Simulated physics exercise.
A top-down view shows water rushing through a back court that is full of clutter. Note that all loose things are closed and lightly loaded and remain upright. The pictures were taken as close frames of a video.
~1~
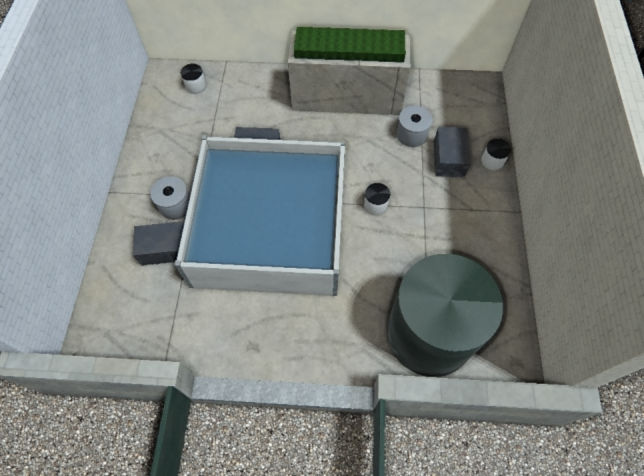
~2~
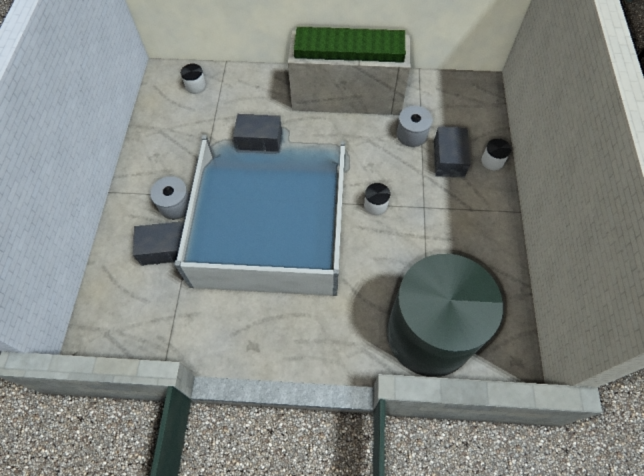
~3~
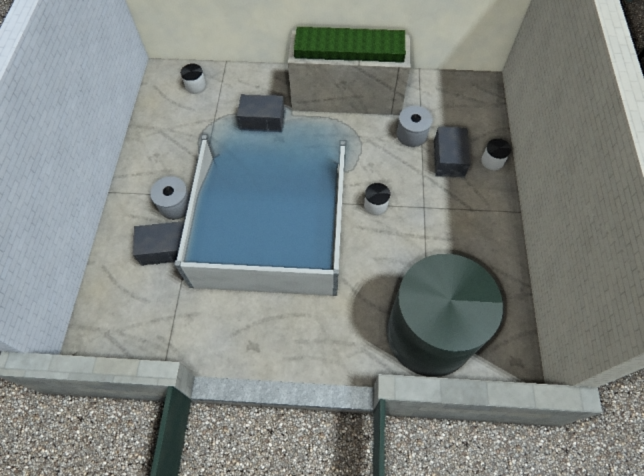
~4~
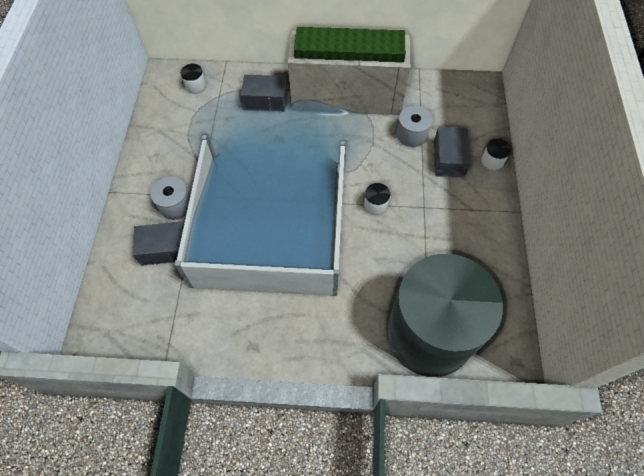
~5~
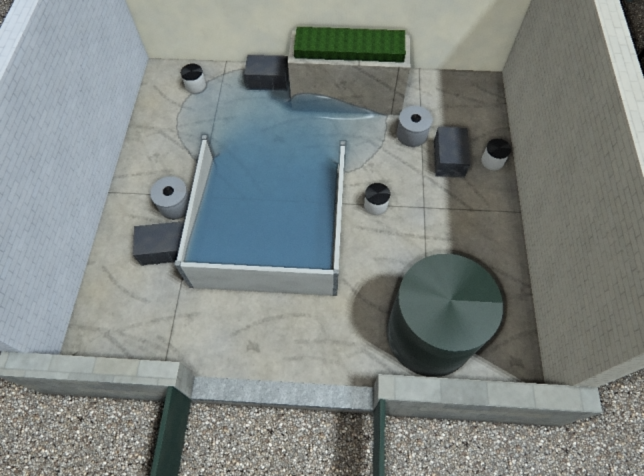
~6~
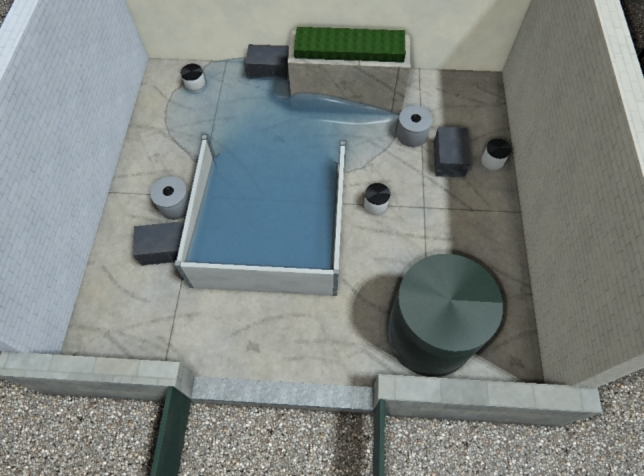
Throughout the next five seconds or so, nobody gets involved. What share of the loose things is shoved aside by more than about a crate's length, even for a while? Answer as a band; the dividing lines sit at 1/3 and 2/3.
2/3 or more.
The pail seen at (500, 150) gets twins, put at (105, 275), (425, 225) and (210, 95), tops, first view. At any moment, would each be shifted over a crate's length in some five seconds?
Results - 1: Ends up far away; 2: Doesn't go far; 3: Ends up far away.
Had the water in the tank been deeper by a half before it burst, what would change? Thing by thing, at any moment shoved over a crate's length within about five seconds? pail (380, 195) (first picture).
Well, as it turns out: Came up short.
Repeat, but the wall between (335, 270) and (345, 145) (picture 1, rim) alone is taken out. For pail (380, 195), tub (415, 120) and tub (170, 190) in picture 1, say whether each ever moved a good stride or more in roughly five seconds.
Results in order: Cleared that distance / cleared that distance / stayed short.
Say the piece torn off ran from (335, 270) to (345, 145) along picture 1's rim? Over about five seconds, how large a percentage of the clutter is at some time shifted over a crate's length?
I make it 60 per cent.
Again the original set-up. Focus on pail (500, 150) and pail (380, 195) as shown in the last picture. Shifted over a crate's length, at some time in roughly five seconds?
Going by the listed order, the first is beyond that distance and the second not displaced that much.
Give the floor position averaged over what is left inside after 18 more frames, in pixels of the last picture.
It comes out somewhere near (323, 245).
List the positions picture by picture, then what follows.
In the first frame, a crate at (256, 139) rests on the ground; a pail at (191, 71), on the bottom; 0 of 8 have shifted.
In the second frame, a crate at (257, 126), on the bottom, close to its start; a pail at (191, 71), on the bottom; 1 of 8 have shifted.
In the third frame, a crate at (260, 106) rests on the ground, a stride from its start; a pail at (191, 71) rests on the ground; 1 of 8 have shifted.
In the fourth frame, a crate at (263, 85) rests on the ground, a stride from its start; a pail at (191, 71) rests on the ground; 1 of 8 have shifted.
In the fifth frame, a crate at (266, 65) rests on the ground, a stride from its start; a pail at (191, 71) rests on the ground; 1 of 8 have shifted.
In the sixth frame, a crate at (267, 54) rests on the ground, far from its start; a pail at (191, 71), on the bottom; 1 of 8 have shifted.
A moment on, 1 of 8 are well off their spots; 1 afloat.
Next, 4 of 8 are well off their spots; 2 afloat.
Later, 7 of 8 are well off their spots; 5 afloat.
In the end, 7 of 8 are well off their spots, and 7 have been at some point; 6 afloat.
